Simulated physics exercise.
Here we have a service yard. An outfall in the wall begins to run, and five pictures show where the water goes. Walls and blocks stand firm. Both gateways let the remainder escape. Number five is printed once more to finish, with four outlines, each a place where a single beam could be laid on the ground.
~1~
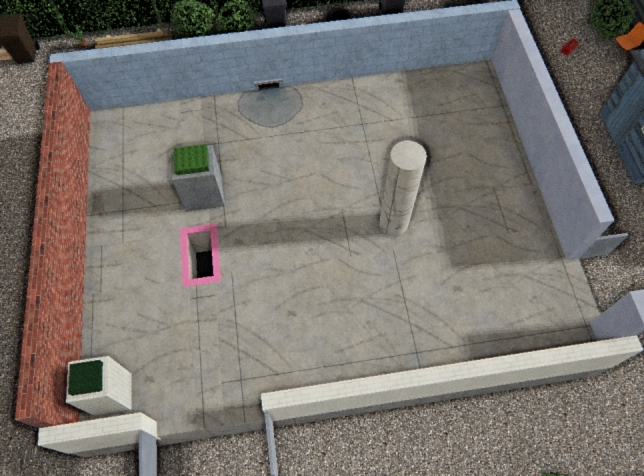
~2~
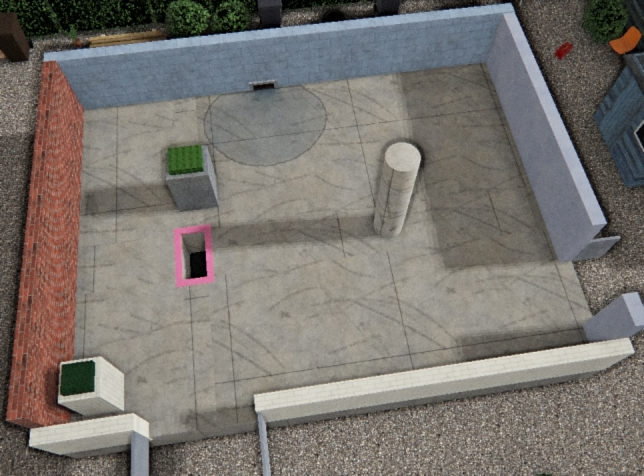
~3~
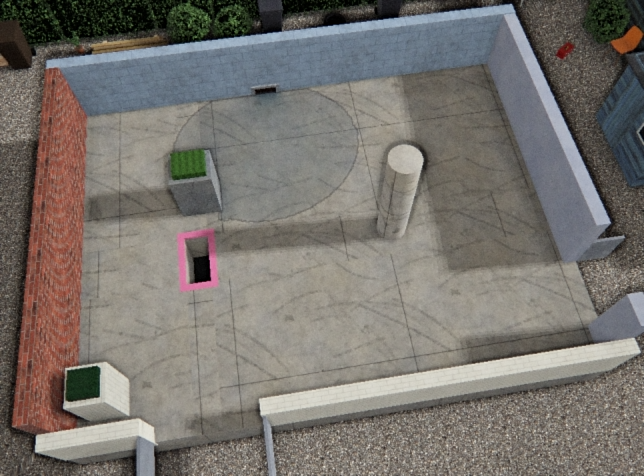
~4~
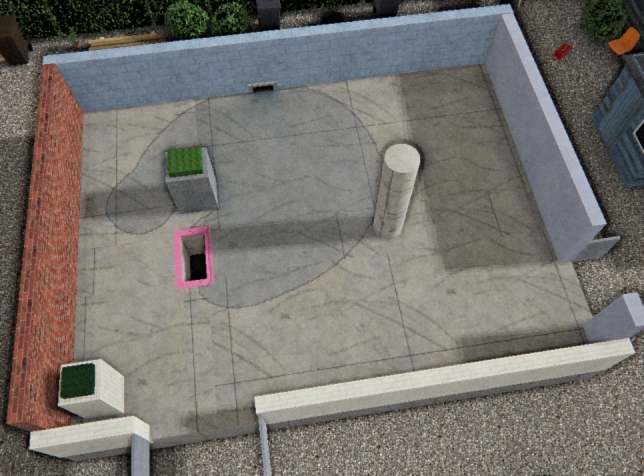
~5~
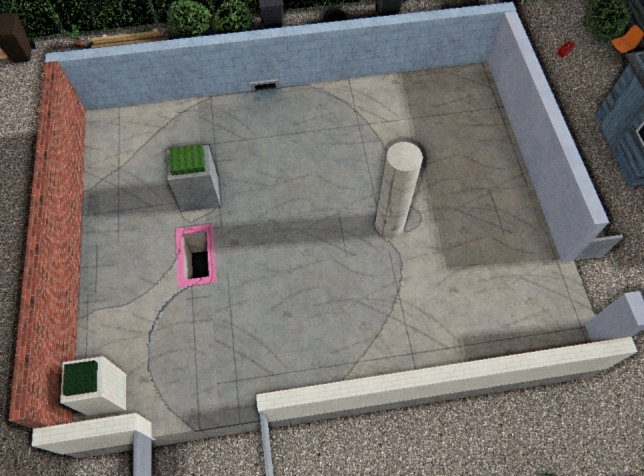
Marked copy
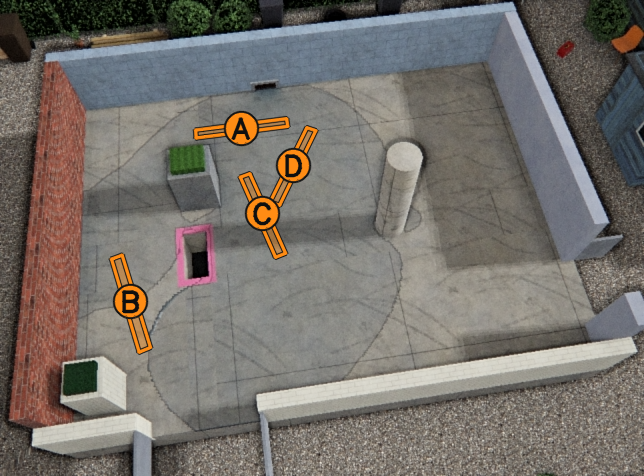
We see a walled yard from above, with a pillar, planters and a pink-edged drain, as a shallow sheet of water spreads from the blue back wall, passes the planter, surrounds the drain and reaches the front wall.
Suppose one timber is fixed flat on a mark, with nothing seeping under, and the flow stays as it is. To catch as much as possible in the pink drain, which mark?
D beats the others.
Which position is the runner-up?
The answer is B.
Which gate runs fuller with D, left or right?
More leaves on the left.
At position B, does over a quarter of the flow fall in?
No, it does not.
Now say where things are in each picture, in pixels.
Outfall at (269, 85); pink drain at (200, 254); open gate at (212, 413); open gate at (578, 291); 2 % of the ground under water, visible out to (255, 120); pink drain still dry, in the first frame.
In the second frame, 7 % of the ground under water, visible out to (290, 157); pink drain still dry.
In the third frame, 15 % of the ground under water, visible out to (273, 216); pink drain still dry.
In the fourth frame, 27 % of the ground under water, visible out to (247, 300); pink drain taking water.
In the fifth frame, 46 % of the ground under water, visible out to (188, 375); pink drain taking water.
In orange, A from (195, 134) to (287, 122); B from (116, 257) to (144, 349); C from (245, 175) to (280, 255); D from (274, 203) to (311, 129).
Choosing A, about 3 % of the stream goes into the pink drain, about 94 % out by the gates.
Choosing B, about 12 % of the stream goes into the pink drain, about 84 % out by the gates.
Choosing C, about 7 % of the stream goes into the pink drain, about 88 % out by the gates.
Choosing D, about 22 % of the stream goes into the pink drain, about 75 % out by the gates.
